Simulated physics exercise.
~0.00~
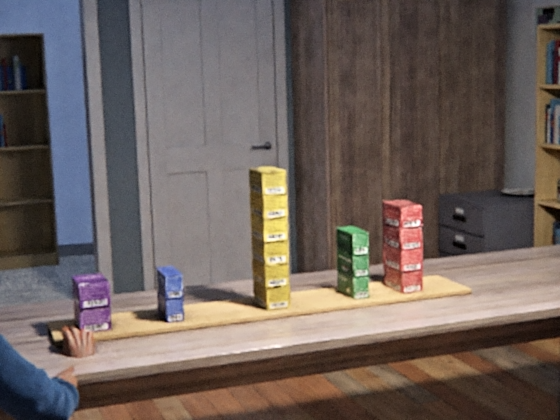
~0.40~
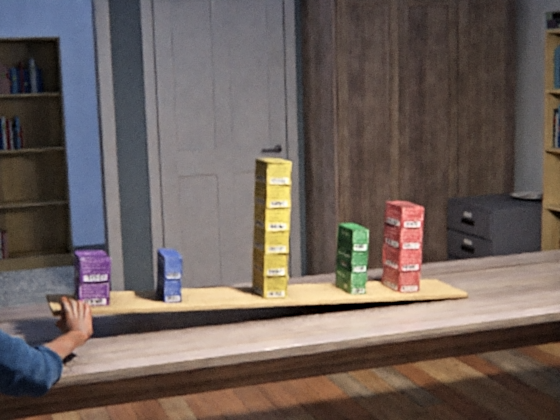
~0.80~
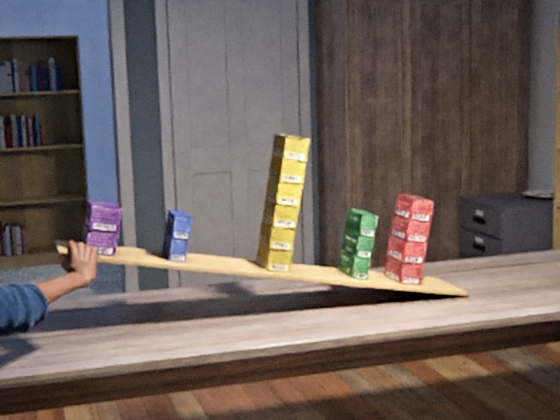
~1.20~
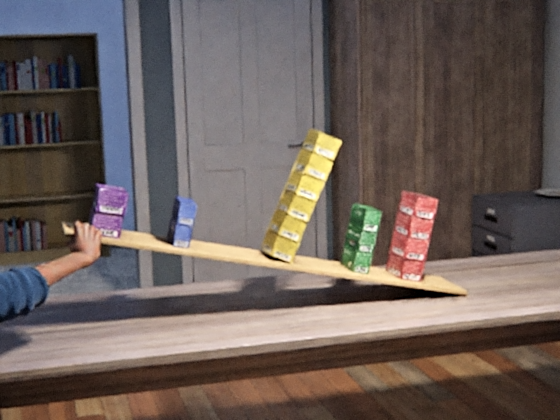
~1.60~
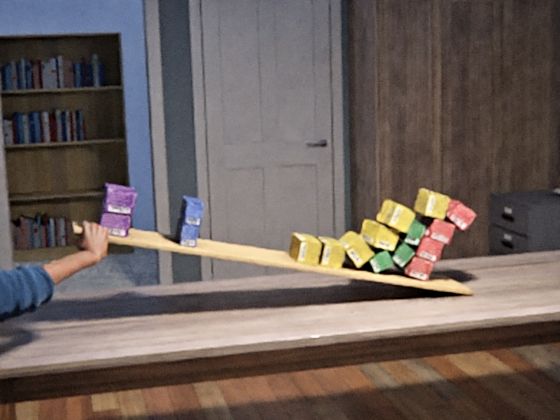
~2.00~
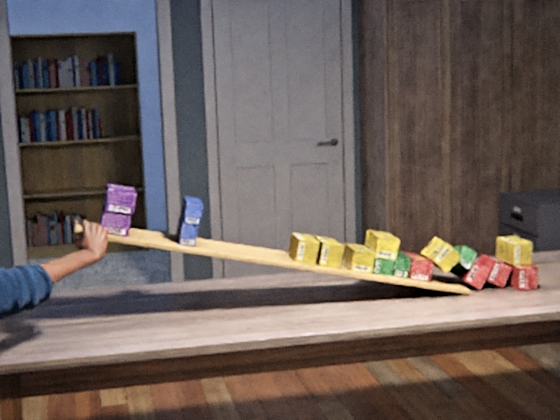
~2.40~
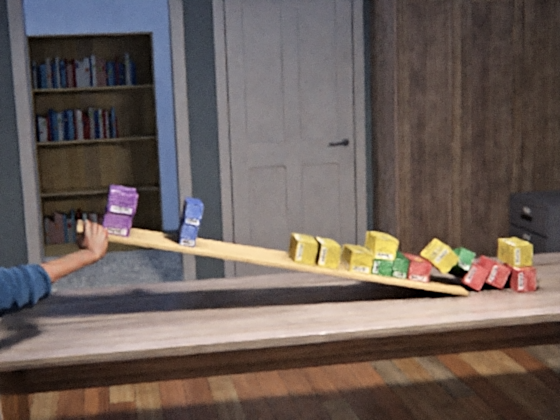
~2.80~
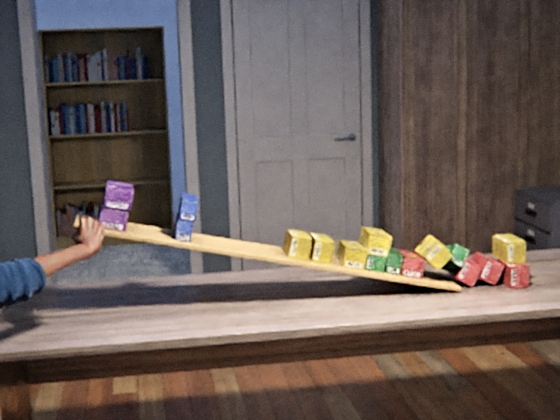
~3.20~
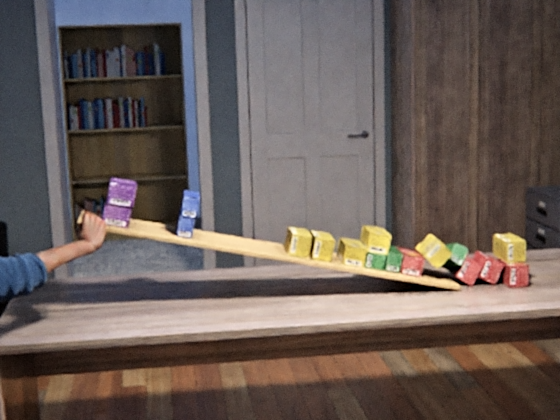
A hand lifts the board's left end, toppling the yellow, green and red stacks rightward.
